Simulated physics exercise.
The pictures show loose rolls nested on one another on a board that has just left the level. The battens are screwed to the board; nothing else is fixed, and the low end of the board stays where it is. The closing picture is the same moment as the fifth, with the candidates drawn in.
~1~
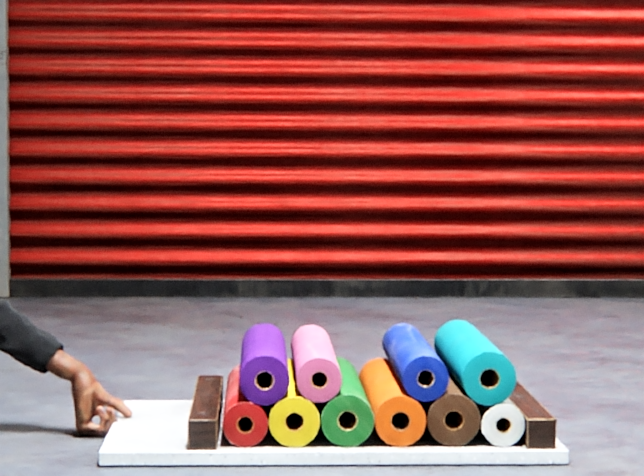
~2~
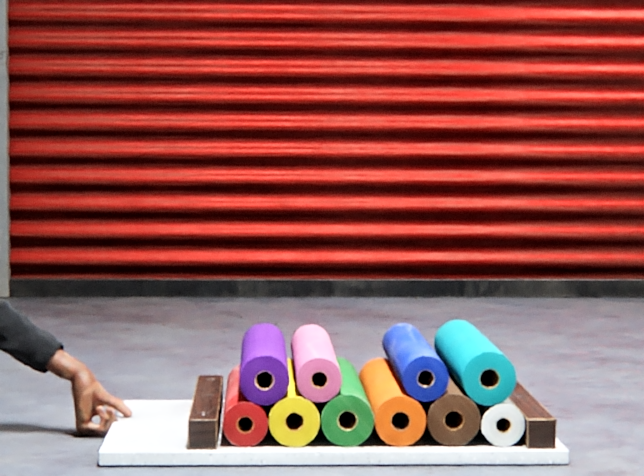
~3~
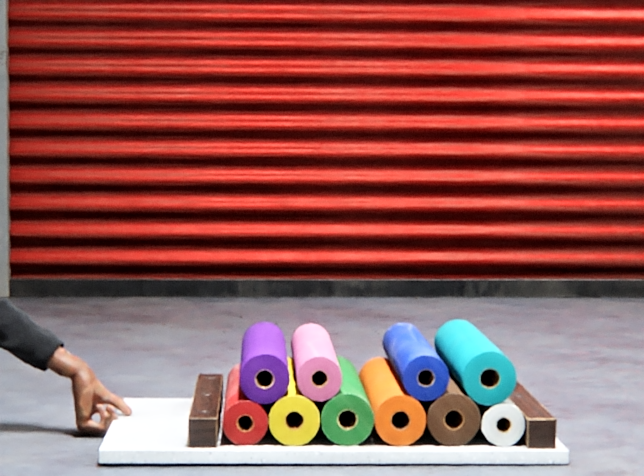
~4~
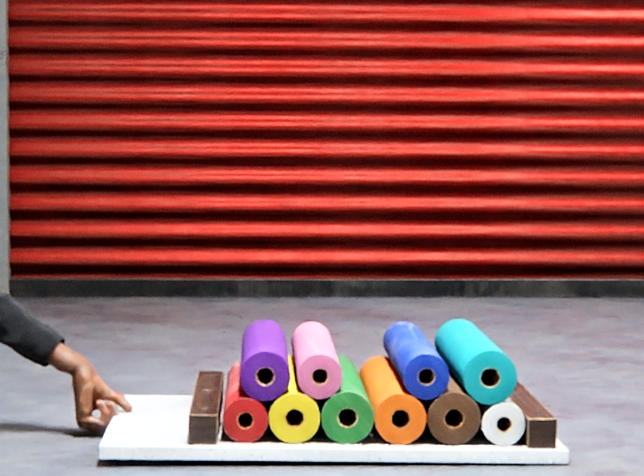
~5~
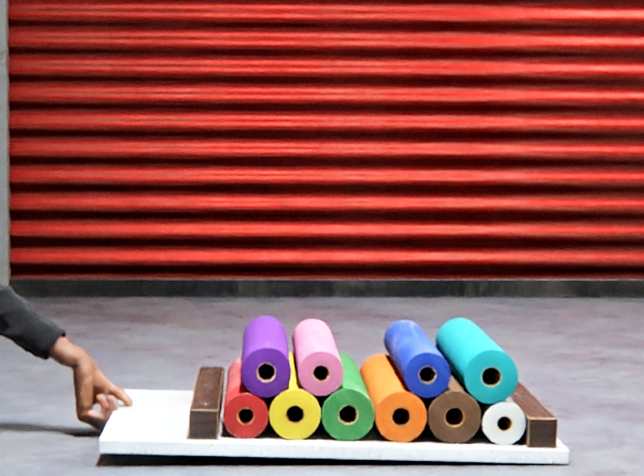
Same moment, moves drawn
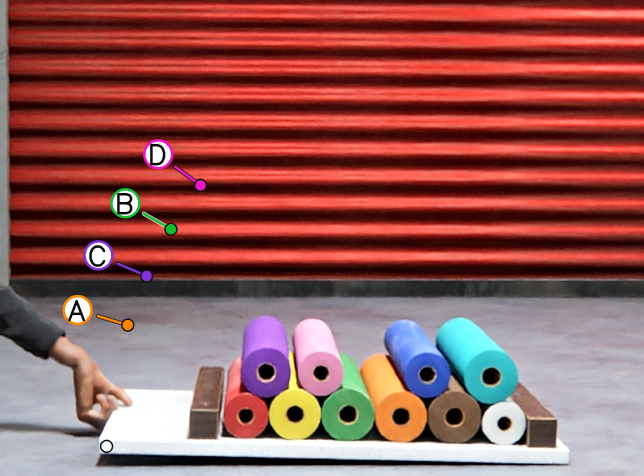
In front of a red roller shutter, a hand slowly lifted the left end of a white board slightly, while the colourful rolls stacked between two brown battens barely shifted.
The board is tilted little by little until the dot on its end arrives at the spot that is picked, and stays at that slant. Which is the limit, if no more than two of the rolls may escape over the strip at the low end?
No higher than B.
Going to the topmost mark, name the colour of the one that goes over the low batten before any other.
First is the turquoise one.
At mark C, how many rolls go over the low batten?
The count is one.
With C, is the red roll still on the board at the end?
The red roll: Yes.
On the copy, A at (128, 325); B at (171, 229); C at (146, 276); D at (201, 185); the white dot at (107, 447).
On B. First, board at 17°.
Then, board at 30°.
Finally, board at 30°, one over the low batten (turquoise).
By contrast, A one over the low batten (turquoise); C one over the low batten (turquoise); D four over the low batten (purple, turquoise, pink, blue).
